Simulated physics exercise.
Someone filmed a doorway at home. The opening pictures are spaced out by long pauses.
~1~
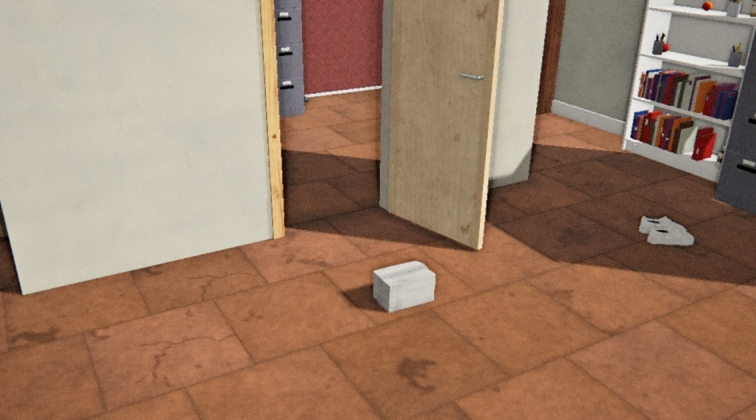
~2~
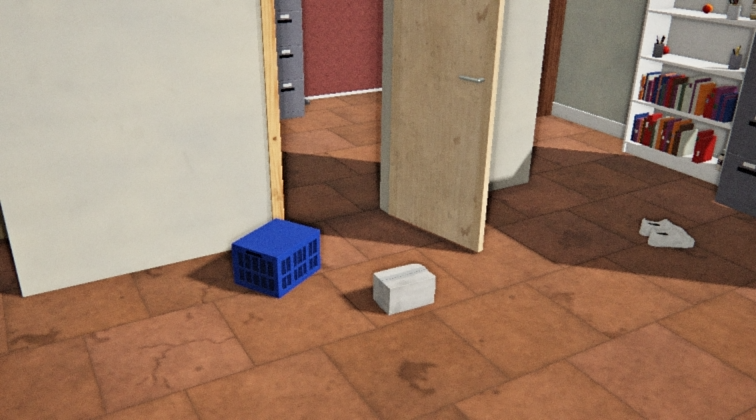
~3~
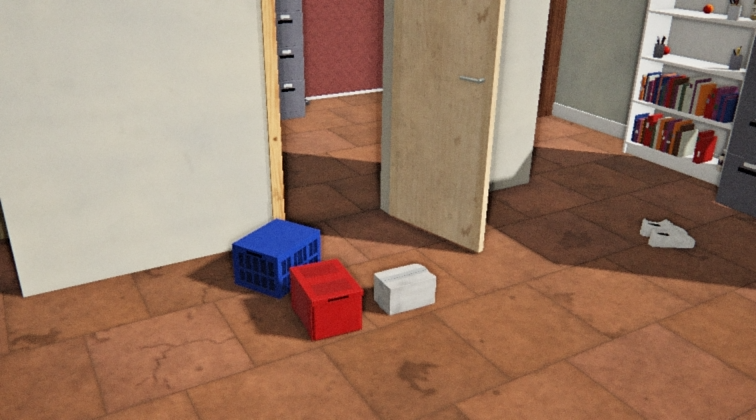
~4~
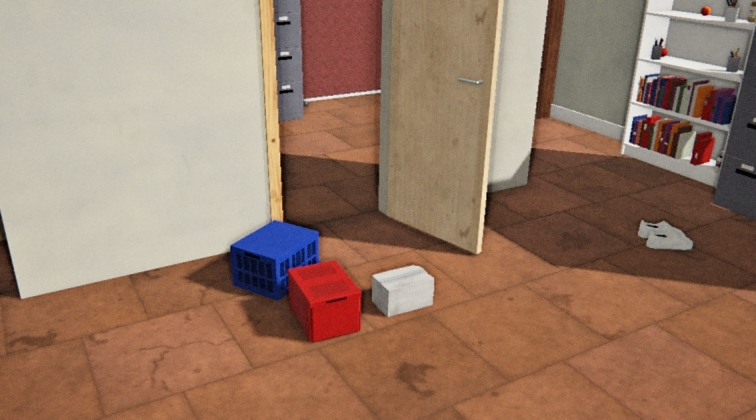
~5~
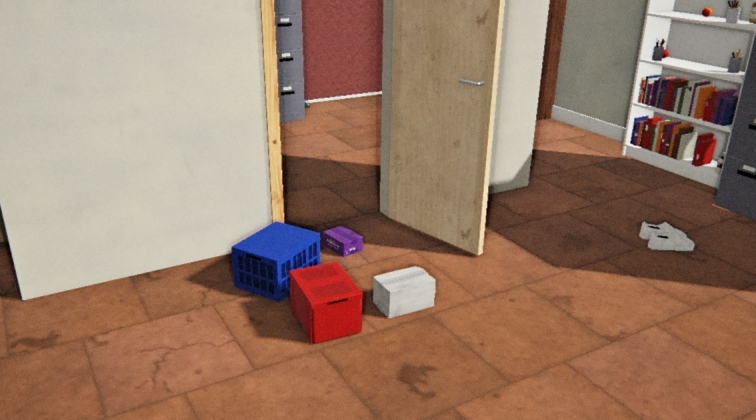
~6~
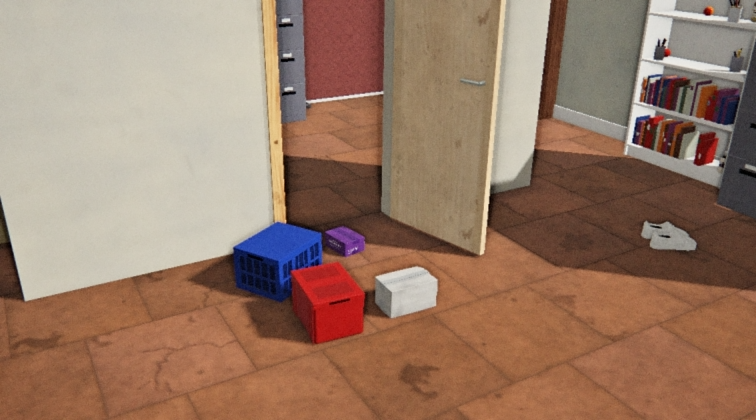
A blue crate, a red tote and a purple box appear in turn around the white parcel by the open door.
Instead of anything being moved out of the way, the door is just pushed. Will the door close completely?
I'd say the door gets there this time.
Then, 1.40 s later than the last frame, open by 67°.
Then, 2.30 s later than the last frame, open by 32°; purple box moved a little near (331, 239).
Then, 2.90 s later than the last frame, open by 8°; purple box moved about its own width near (307, 229).
When it is over, open by 0°; moved from the start, purple box; the other 3 as before. End places, in pixels of the last picture, purple box near (300, 222).
